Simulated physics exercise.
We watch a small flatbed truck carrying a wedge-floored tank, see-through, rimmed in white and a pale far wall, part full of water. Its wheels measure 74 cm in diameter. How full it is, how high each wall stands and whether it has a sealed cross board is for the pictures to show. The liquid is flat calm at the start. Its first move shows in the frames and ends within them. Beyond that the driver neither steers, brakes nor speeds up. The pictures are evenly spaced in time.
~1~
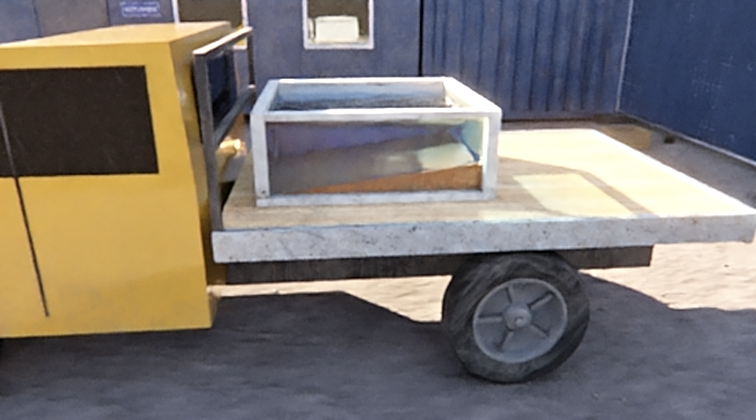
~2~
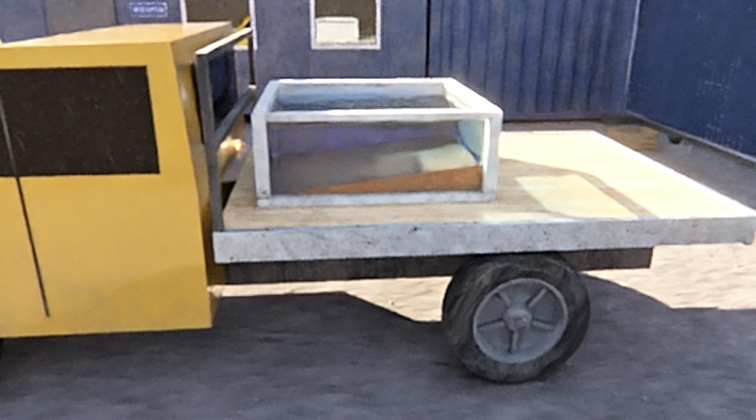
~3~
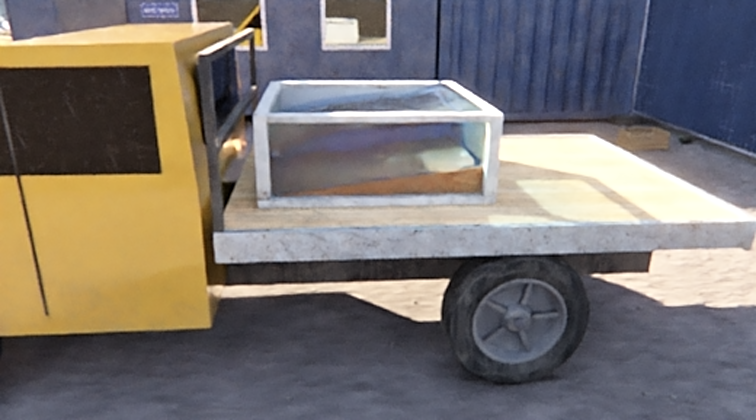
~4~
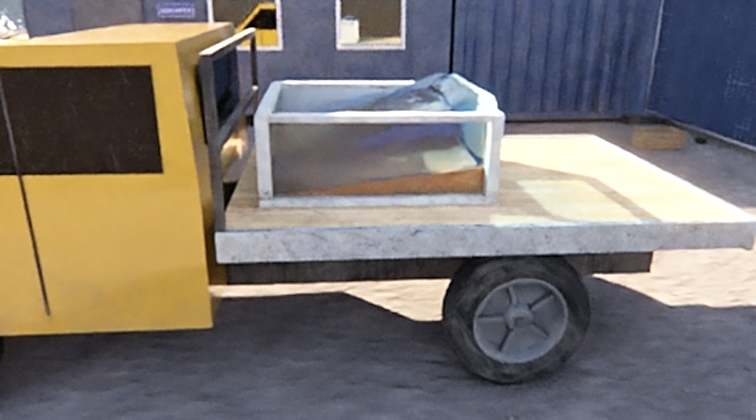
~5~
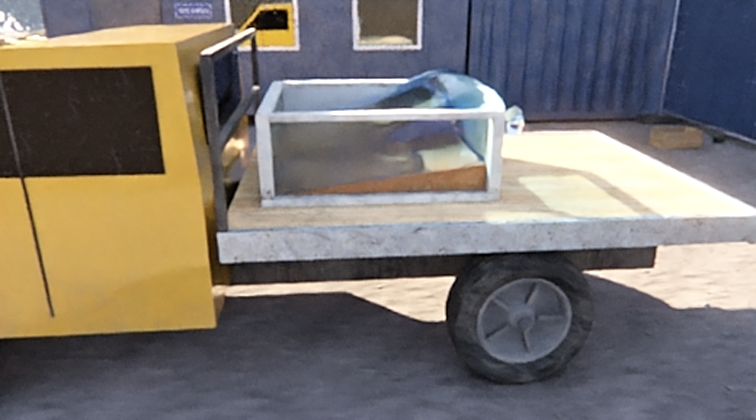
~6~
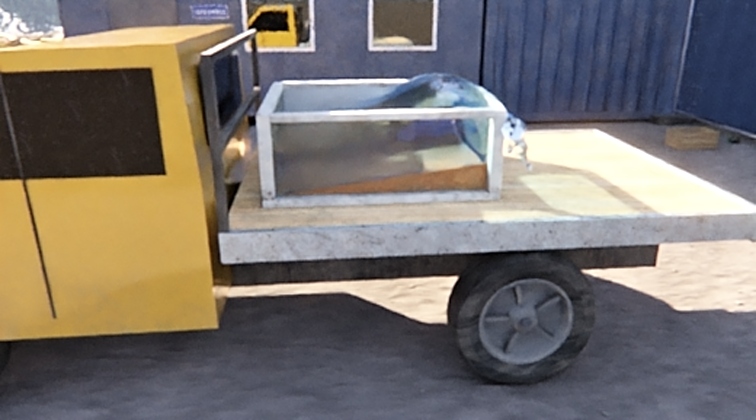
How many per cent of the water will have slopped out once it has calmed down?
About 12 per cent.
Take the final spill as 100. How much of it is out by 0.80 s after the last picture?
About 60 per cent.
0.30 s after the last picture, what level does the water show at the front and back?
About 36 cm in front and 36 cm behind.
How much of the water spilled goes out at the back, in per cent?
About 70 per cent.
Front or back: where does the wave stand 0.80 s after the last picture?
Towards the front.
Another 0.30 s on from the last picture, front 35 cm, middle 32 cm, back 36 cm above the lowest part of the floor; the loss stands at 6 per cent, over the back, a little elsewhere.
Another 0.80 s on from the last picture, front 40 cm, middle 34 cm, back 22 cm above the lowest part of the floor; the loss stands at 7 per cent, over the back, a little elsewhere.
Another 1.30 s on from the last picture, front 27 cm, middle 31 cm, back 46 cm above the lowest part of the floor; the loss stands at 9 per cent, over the back, a little elsewhere.
Another 2.99 s on from the last picture, the loss stands at 12 per cent, over the back, a little elsewhere, 38 of 319 litres.
